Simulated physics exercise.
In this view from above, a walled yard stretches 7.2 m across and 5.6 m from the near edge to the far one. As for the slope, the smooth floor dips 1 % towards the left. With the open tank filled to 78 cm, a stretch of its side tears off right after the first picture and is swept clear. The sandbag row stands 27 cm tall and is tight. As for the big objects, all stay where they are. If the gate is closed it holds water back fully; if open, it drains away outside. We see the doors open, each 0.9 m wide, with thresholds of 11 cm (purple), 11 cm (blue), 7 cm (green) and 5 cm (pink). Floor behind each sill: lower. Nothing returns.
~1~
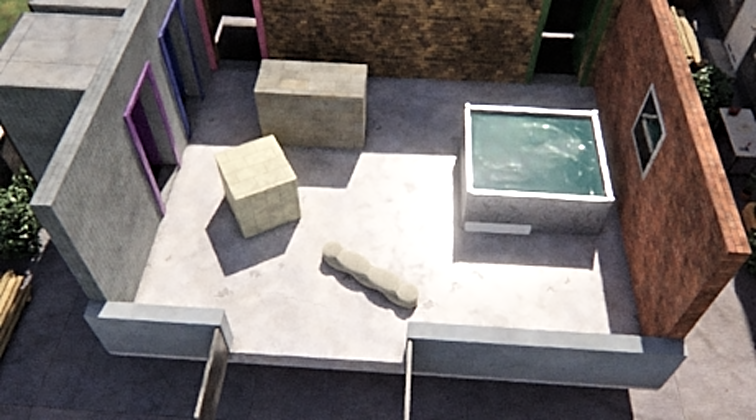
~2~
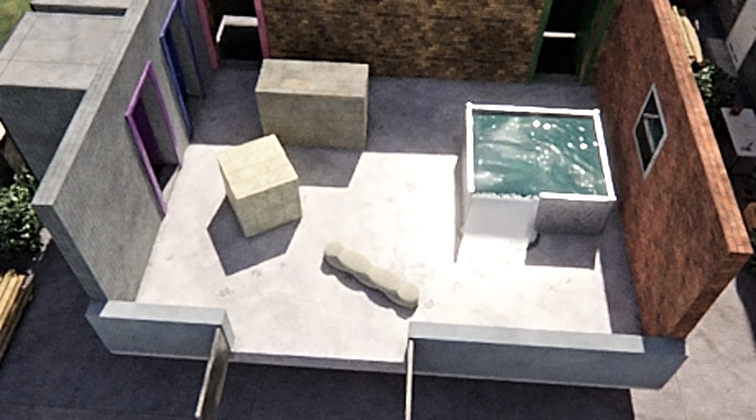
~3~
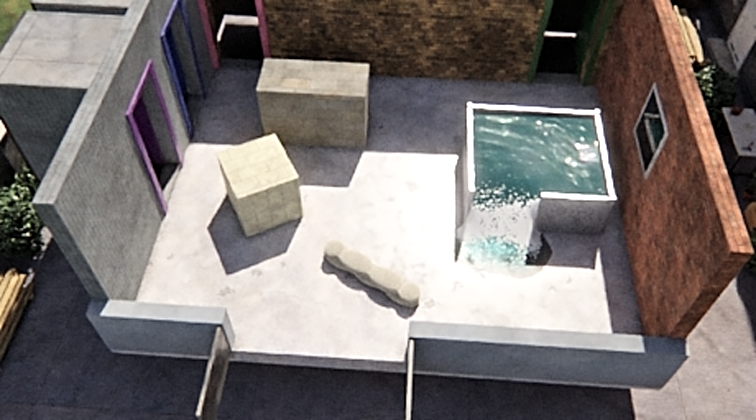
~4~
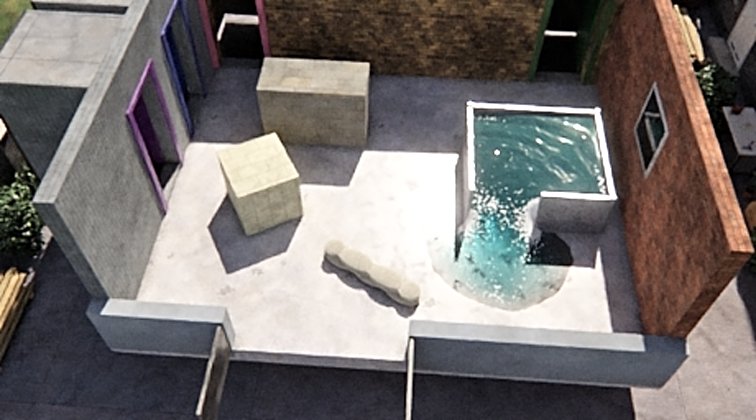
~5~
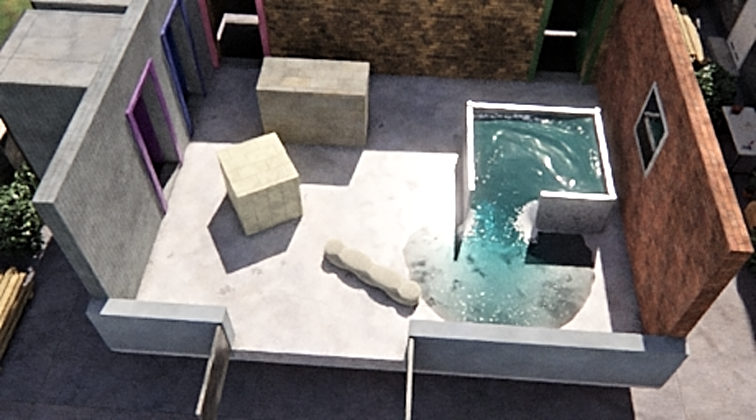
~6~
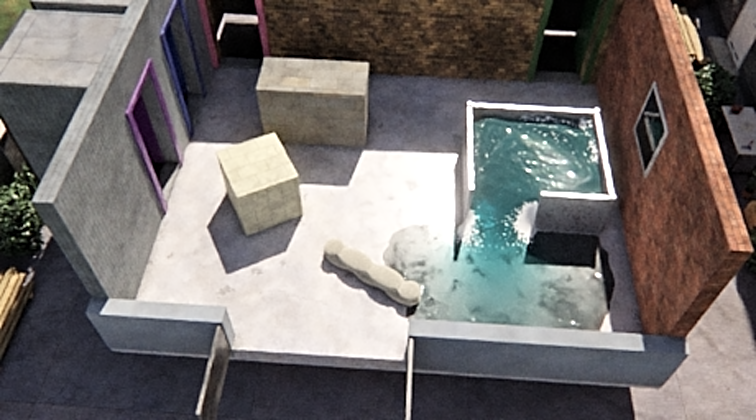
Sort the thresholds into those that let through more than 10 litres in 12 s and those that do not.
Sorted: Purple door does not; blue door does not; green door lets more through; pink door lets more through.
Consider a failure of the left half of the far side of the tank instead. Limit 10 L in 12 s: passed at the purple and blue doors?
Measured against that limit, purple comes out short of it and blue comes out beyond it.
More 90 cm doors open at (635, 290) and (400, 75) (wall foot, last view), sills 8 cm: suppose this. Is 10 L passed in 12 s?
Door 1: Limit broken; door 2: Limit not reached.
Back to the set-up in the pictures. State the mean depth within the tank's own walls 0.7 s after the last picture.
About 51 centimetres on average.
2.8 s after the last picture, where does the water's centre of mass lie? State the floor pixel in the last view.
It lies at roughly (484, 243) in pixels.
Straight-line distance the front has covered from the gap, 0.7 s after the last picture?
It comes to some 3.4 metres.
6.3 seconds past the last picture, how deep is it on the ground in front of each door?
Centimetres: Purple 6 / blue 8 / green 9 / pink 9.
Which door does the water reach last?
It's the pink door.
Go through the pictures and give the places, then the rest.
In the first picture, the open tank at (534, 154) is whole and still, 78 cm deep.
In the second picture, the front is at (460, 230), 0.6 m from the gap at (501, 214); 0.3 m2 of floor is under water; 78 cm left at the back of the open tank.
In the third picture, the front is at (533, 269), 0.9 m from the gap at (501, 216); 0.9 m2 of floor is under water; 78 cm left at the back of the open tank.
In the fourth picture, water pours out at (501, 216) and has run 1.4 m, to (515, 306); typically 9 cm deep outside, 76 cm at the open tank's back.
In the fifth picture, water pours out at (501, 216) and has run 2.1 m, to a hidden place; typically 6 cm deep outside, 68 cm at the open tank's back.
In the sixth picture, water pours out at (501, 215) and has run 2.4 m, to a hidden place; typically 6 cm deep outside, 65 cm at the open tank's back.
Then, 0.7 s after the last picture water covers 20 % of the floor and is deepest (45 cm) near (487, 337); purple door not reached, blue door not reached, green door not reached, pink door not reached.
Then, 1.5 s after the last picture water covers 35 % of the floor and is deepest (42 cm) near (633, 358); purple door not reached, blue door not reached, green door not reached, pink door not reached.
Then, 2.8 s after the last picture water covers 50 % of the floor and is deepest (28 cm) near (474, 348); purple door not reached, blue door not reached, green door not reached, pink door not reached.
Then, 6.3 s after the last picture water covers 80 % of the floor and is deepest (16 cm) near (461, 347); purple door 6 cm at the sill, 0 L in, blue door 8 cm at the sill, 0 L in, green door 9 cm at the sill, 37 L in, pink door 9 cm at the sill, 2 L in.
Then, 11.3 s after the last picture water covers 95 % of the floor and is deepest (11 cm) near (199, 113); purple door 9 cm at the sill, 0 L in, blue door 10 cm at the sill, 0 L in, green door 5 cm at the sill, 46 L in, pink door 10 cm at the sill, 82 L in.
